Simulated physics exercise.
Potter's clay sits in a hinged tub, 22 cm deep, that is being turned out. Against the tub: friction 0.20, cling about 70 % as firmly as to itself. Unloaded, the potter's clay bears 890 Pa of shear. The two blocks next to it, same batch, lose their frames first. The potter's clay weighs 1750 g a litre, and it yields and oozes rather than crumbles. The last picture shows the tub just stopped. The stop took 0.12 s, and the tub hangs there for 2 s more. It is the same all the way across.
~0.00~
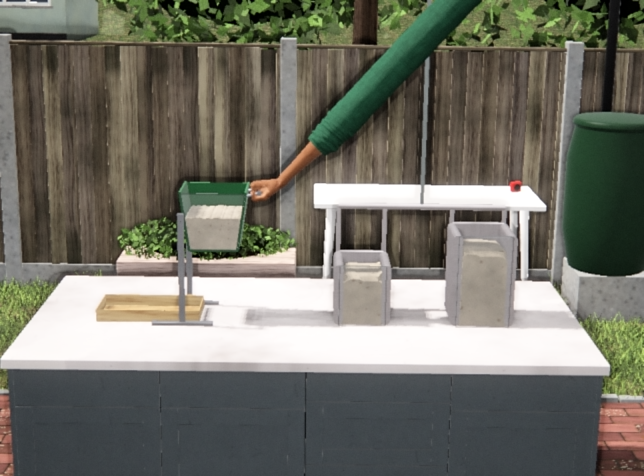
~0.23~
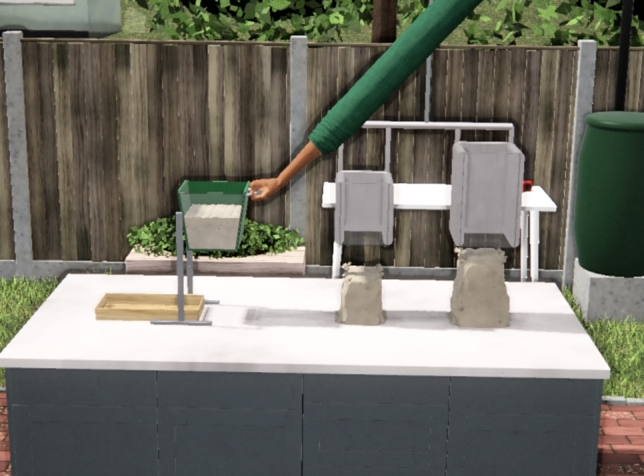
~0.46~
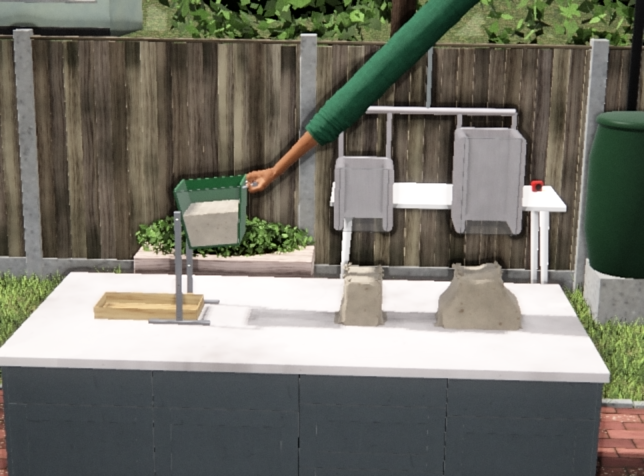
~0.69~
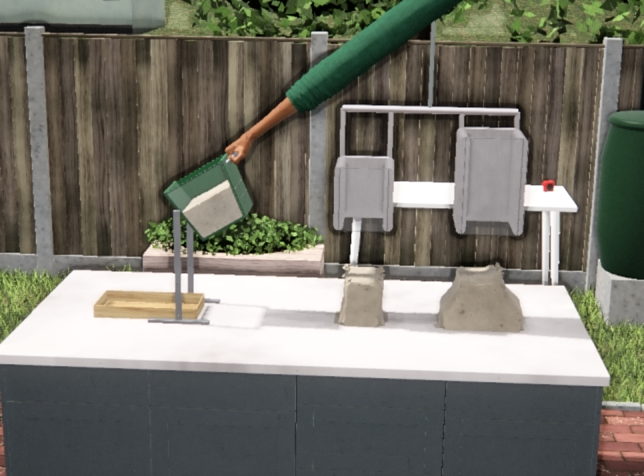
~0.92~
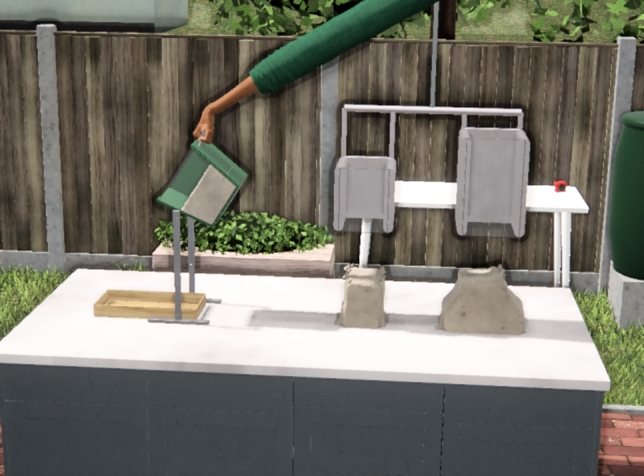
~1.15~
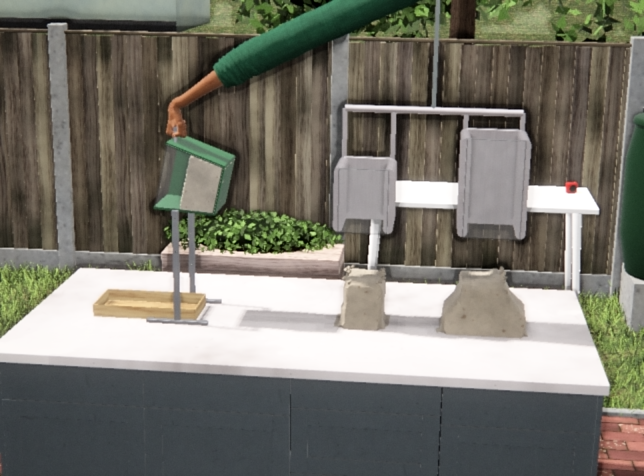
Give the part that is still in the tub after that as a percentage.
The part that is still in the tub after that is near 100 %.
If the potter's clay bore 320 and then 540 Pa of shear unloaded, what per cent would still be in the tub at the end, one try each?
In turn about 95 %, 100 %.
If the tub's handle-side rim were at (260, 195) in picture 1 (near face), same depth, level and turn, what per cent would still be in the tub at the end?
In that case some 100 per cent.
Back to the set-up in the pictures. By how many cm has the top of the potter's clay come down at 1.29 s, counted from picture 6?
About 0 cm.
After 1.29 s, the tub is at 78 degrees and holds 100 %.
After 1.46 s, the tub is at 78 degrees and holds 100 %.
After 1.63 s, the tub is at 78 degrees and holds 100 %.
After 1.80 s, the tub is at 78 degrees and holds 100 %.
After 3.15 s, the tub is at 78 degrees and holds 100 %.
